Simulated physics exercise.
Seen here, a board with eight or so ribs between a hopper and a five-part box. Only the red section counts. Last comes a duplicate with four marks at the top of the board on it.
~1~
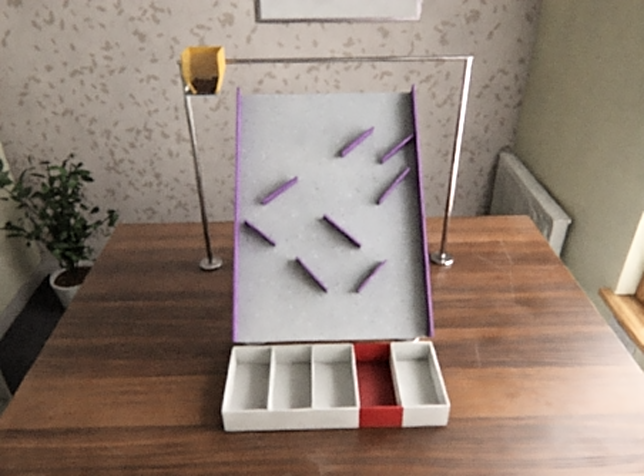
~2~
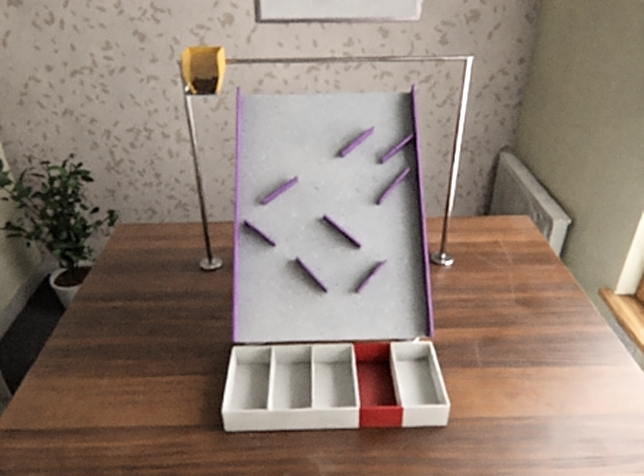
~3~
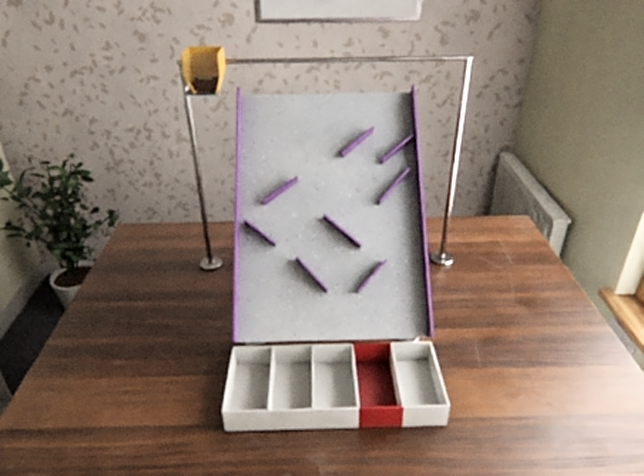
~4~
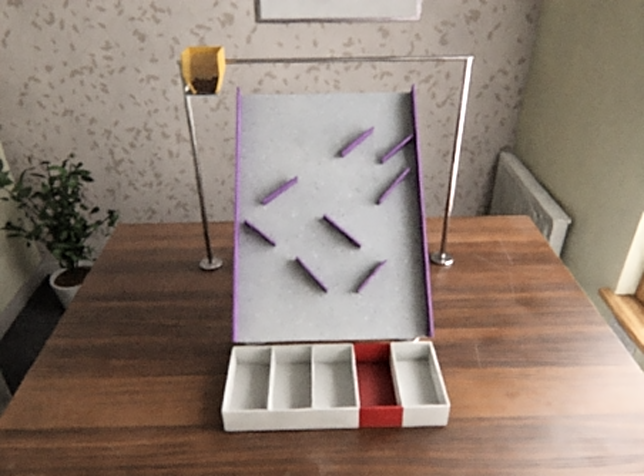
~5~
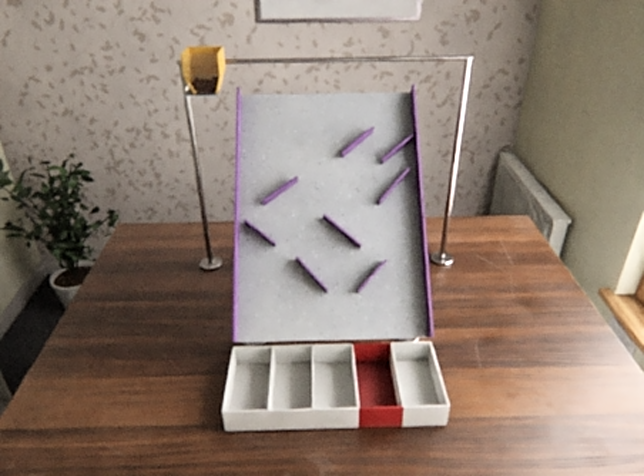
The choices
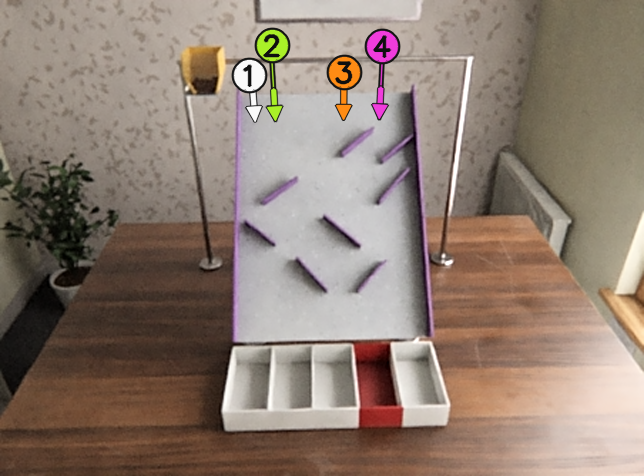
In the video, a yellow hopper holding small dark pieces sits above the left side of a tilted gray board with purple ribs, with a white box with one red section below; nothing visibly moves.
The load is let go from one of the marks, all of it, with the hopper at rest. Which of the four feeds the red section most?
It is 3.
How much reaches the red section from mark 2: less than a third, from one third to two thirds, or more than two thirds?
Less than a third.
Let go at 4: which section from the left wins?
The third from the left.
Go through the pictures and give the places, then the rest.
Hopper (208, 86), allspice berries, door shut, in the first picture.
Ribs (342, 153) to (374, 126), (383, 159) to (414, 134), (263, 201) to (297, 177), in the second picture.
Ribs (380, 201) to (409, 168), (245, 219) to (275, 243), (324, 214) to (361, 245), in the third picture.
Ribs (296, 256) to (328, 290), (359, 291) to (386, 260), in the fourth picture.
Red section (381, 416), number 4 of 5 from the left, in the fifth picture.
On the marked copy, mark 1 meets the board at (254, 116); mark 2 meets the board at (275, 115); mark 3 meets the board at (343, 114); mark 4 meets the board at (379, 113).
With 1, about a tenth in the red section, roughly a quarter in other sections, roughly half outside the box.
With 2, about a tenth in the red section, roughly a third in other sections, about a tenth held on the board, roughly half outside the box.
With 3, roughly a third in the red section, roughly a third in other sections, roughly a quarter outside the box.
With 4, about a tenth in the red section, the larger part in other sections, about a tenth outside the box.
